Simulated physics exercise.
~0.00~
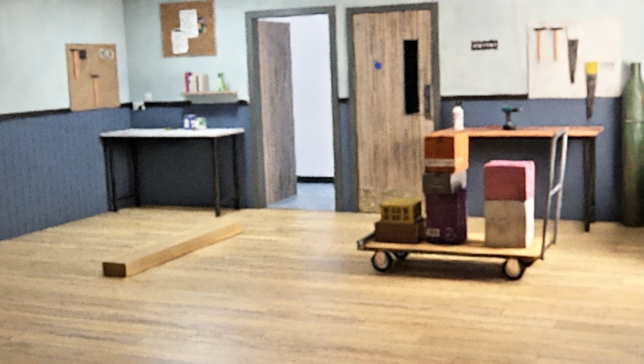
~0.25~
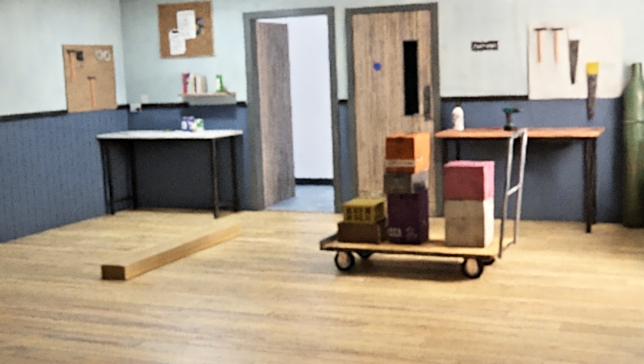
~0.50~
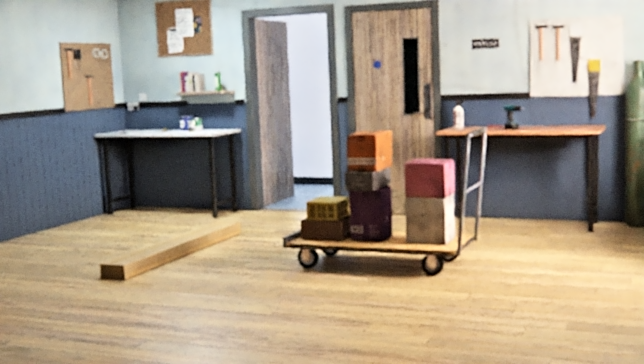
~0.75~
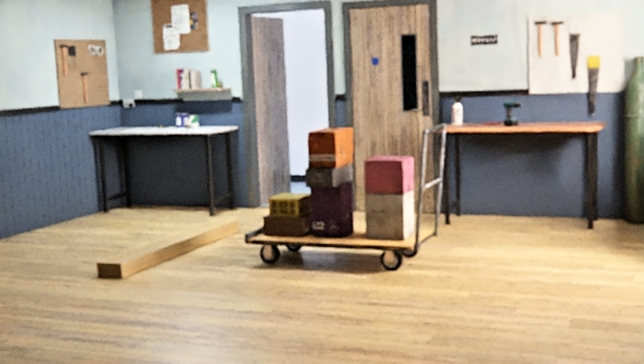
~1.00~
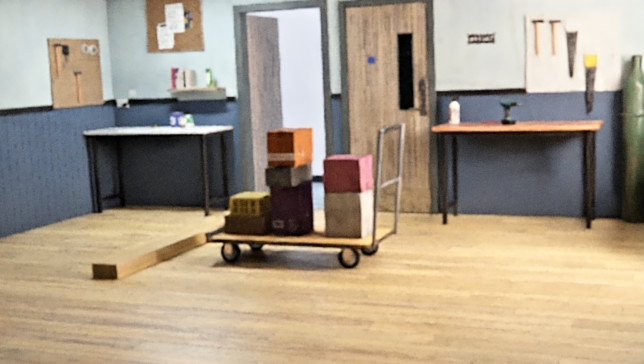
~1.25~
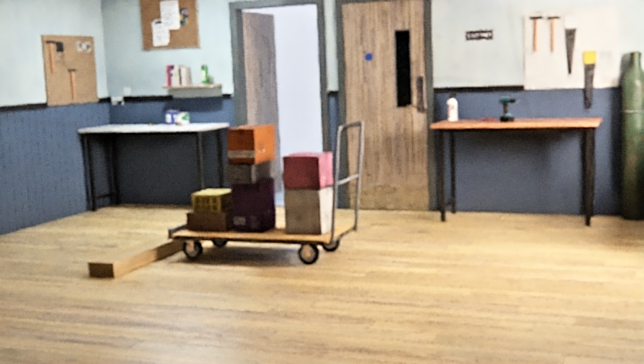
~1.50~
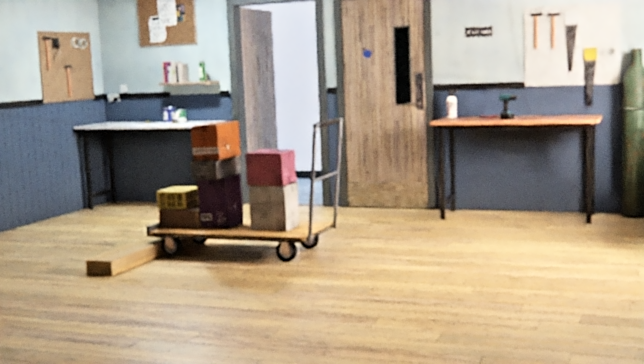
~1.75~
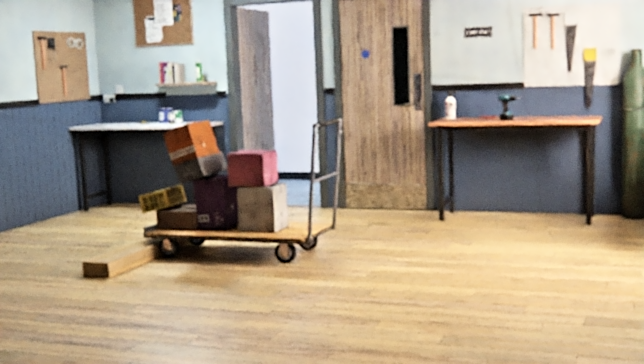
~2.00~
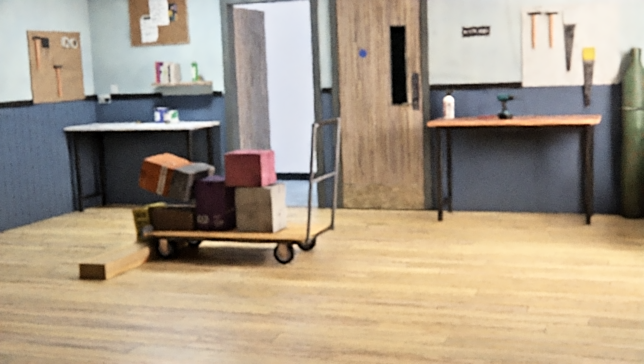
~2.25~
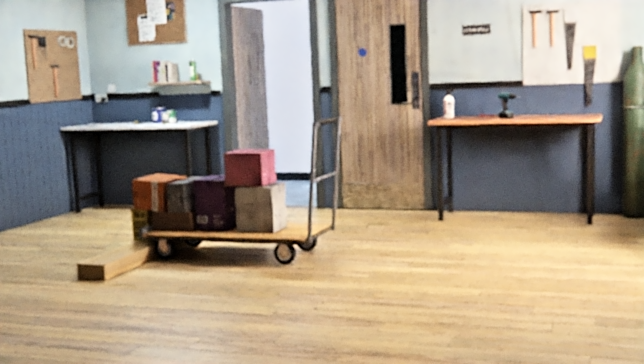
The clip opens on a workshop with two benches and wall-hung tools, where a flatbed trolley stacked with coloured boxes stands to the right of a wooden beam on the floor. The trolley rolls left towards the beam, its load upright, while the view drifts slightly. It meets the beam and stops abruptly, staying flat. The orange carton and the grey parcel beneath it tip left together, and the yellow crate topples over the front edge. The orange and grey boxes settle on their sides on the load, with the crate down beside the beam and the pink, white, purple and brown boxes still aboard.
